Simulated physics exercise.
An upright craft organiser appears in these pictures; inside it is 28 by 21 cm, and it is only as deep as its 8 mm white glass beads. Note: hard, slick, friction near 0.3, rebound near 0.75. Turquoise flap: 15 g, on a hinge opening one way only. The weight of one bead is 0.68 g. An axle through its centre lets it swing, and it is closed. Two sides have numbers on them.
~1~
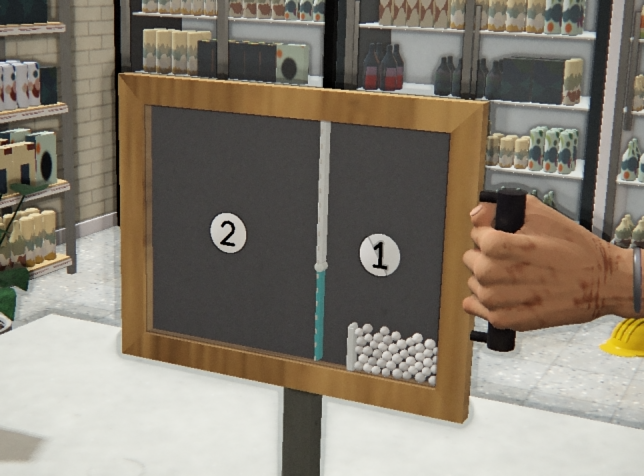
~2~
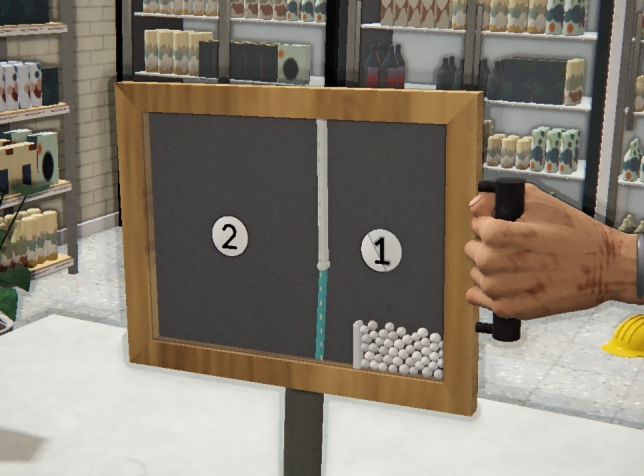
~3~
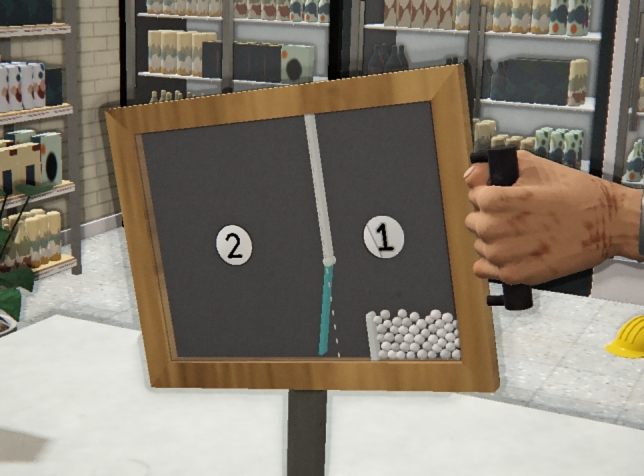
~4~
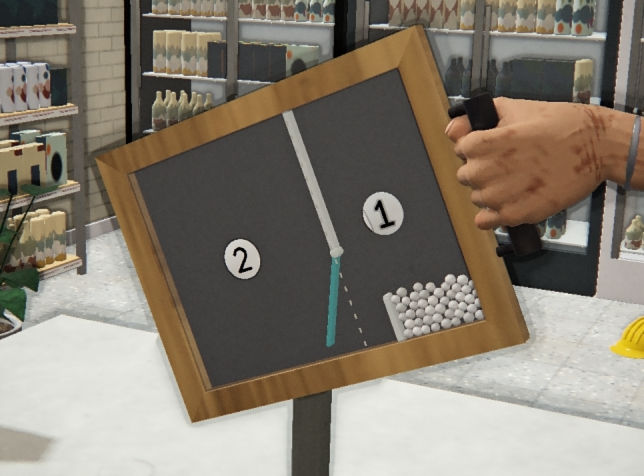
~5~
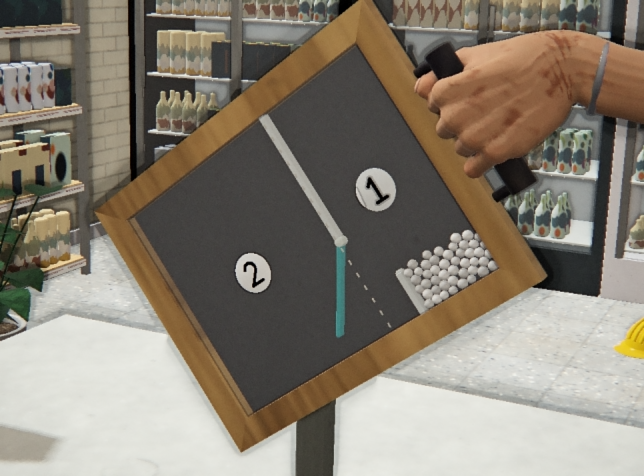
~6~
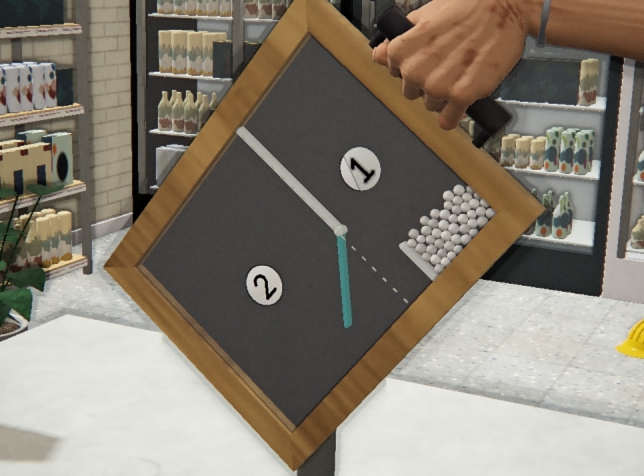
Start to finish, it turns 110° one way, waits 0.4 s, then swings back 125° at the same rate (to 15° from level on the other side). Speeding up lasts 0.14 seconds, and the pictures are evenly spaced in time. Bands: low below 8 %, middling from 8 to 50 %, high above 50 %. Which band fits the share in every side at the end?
Side 1: High. Side 2: Middling.
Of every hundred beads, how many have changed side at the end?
I'd guess roughly 20 percent, give or take.
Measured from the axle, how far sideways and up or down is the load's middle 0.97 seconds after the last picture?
Left about 2 cm, up about 4 cm.
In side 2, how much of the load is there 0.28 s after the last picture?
About 5 %.
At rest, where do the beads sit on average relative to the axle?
It lies close to 5 centimetres right and 11 centimetres below.
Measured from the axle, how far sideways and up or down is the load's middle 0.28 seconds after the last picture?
Roughly 1 centimetres to the right and 8 centimetres above.
Then, 0.28 s later than the last picture, it stands 110° anticlockwise; the beads' middle is 1 cm right of and 8 cm above the centre; no. 1, 95 %, no. 2, 5 %; turquoise flap open 59°.
Then, 0.97 s later than the last picture, it stands 49° anticlockwise; the beads' middle is 2 cm left of and 4 cm above the centre; no. 1, 85 %, no. 2, 15 %; turquoise flap open 58°.
Then, 1.27 s later than the last picture, it stands 15° clockwise; the beads' middle is 3 cm right of and 10 cm below the centre; no. 1, 80 %, no. 2, 20 %; turquoise flap open 12°.
All still 2.1 s after it, it stands 15° clockwise; no. 1, 80 %, no. 2, 20 %; turquoise flap open 5°.
